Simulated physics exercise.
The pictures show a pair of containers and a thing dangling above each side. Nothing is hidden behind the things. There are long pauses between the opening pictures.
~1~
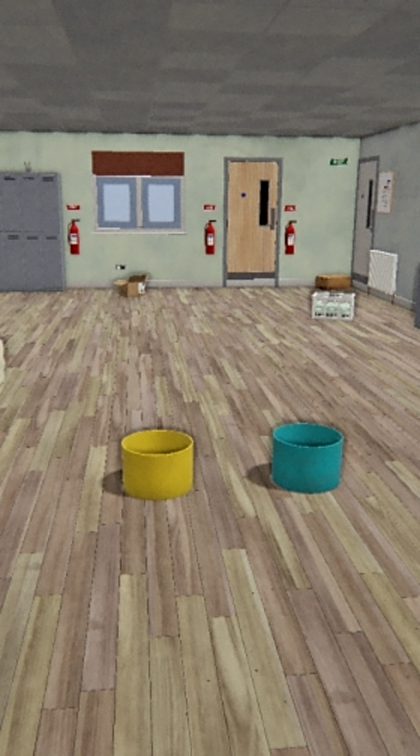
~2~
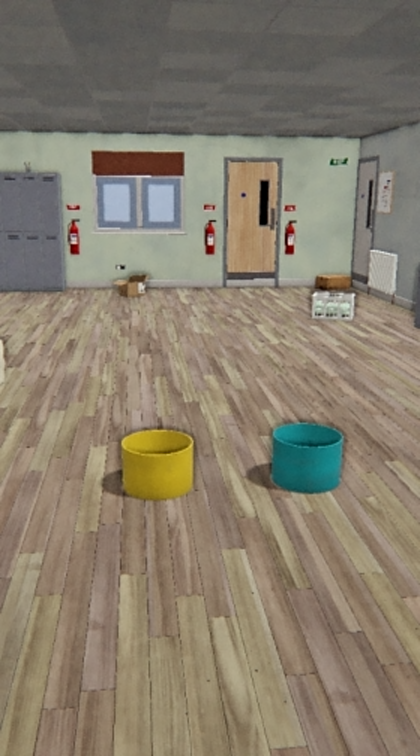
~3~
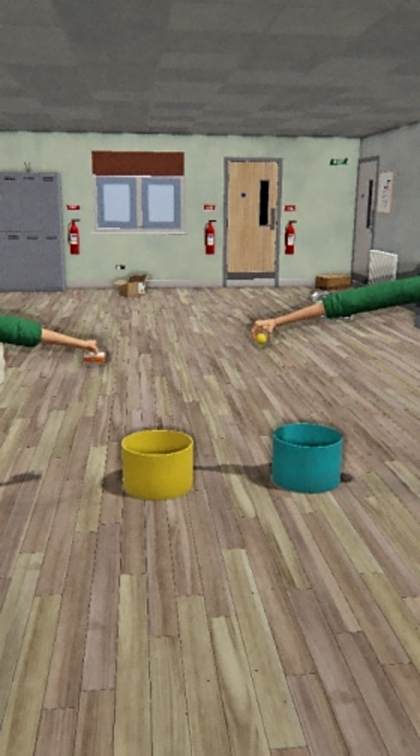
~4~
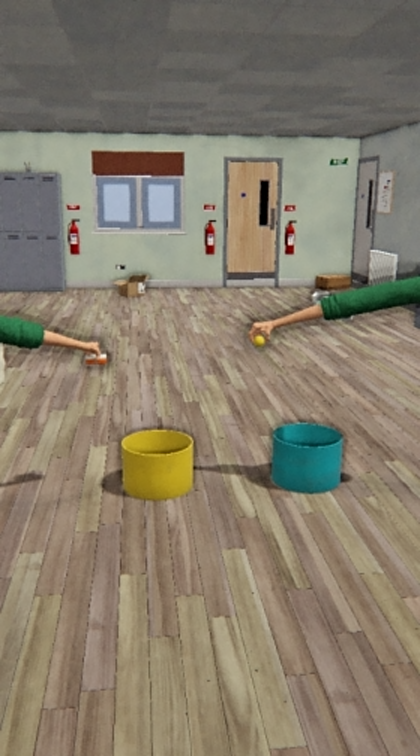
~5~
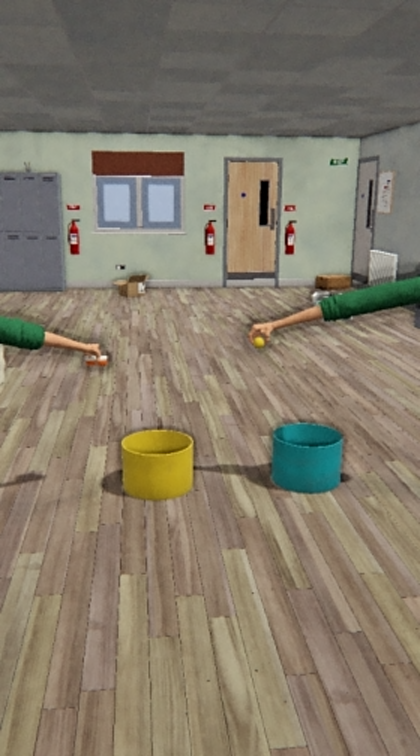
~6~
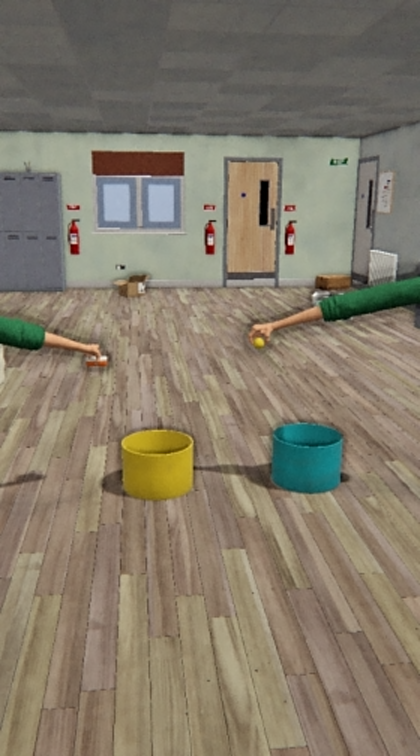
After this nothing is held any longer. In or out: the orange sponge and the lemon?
In the end the orange sponge ends up outside, the lemon ends up outside.
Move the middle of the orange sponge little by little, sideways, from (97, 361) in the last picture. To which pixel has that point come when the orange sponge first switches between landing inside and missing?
Near (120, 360).
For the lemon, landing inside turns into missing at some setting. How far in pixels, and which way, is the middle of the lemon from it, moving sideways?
About 20 pixels right.
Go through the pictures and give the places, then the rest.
The first picture shows right bucket (307, 457).
The second picture shows left bucket (158, 464).
The third picture shows still on the way; orange sponge (94, 357); right bucket (307, 457).
The fourth picture shows still on the way; lemon (259, 341); left bucket (158, 464).
The fifth picture shows still on the way; orange sponge (97, 361); right bucket (307, 457).
The sixth picture shows in place, still held; orange sponge (97, 361); lemon (259, 343); left bucket (158, 464).
Then, 0.24 s after the last picture, orange sponge falling near (98, 400); lemon falling near (258, 382).
At rest, the orange sponge misses, near (101, 484); the lemon misses, near (255, 476).
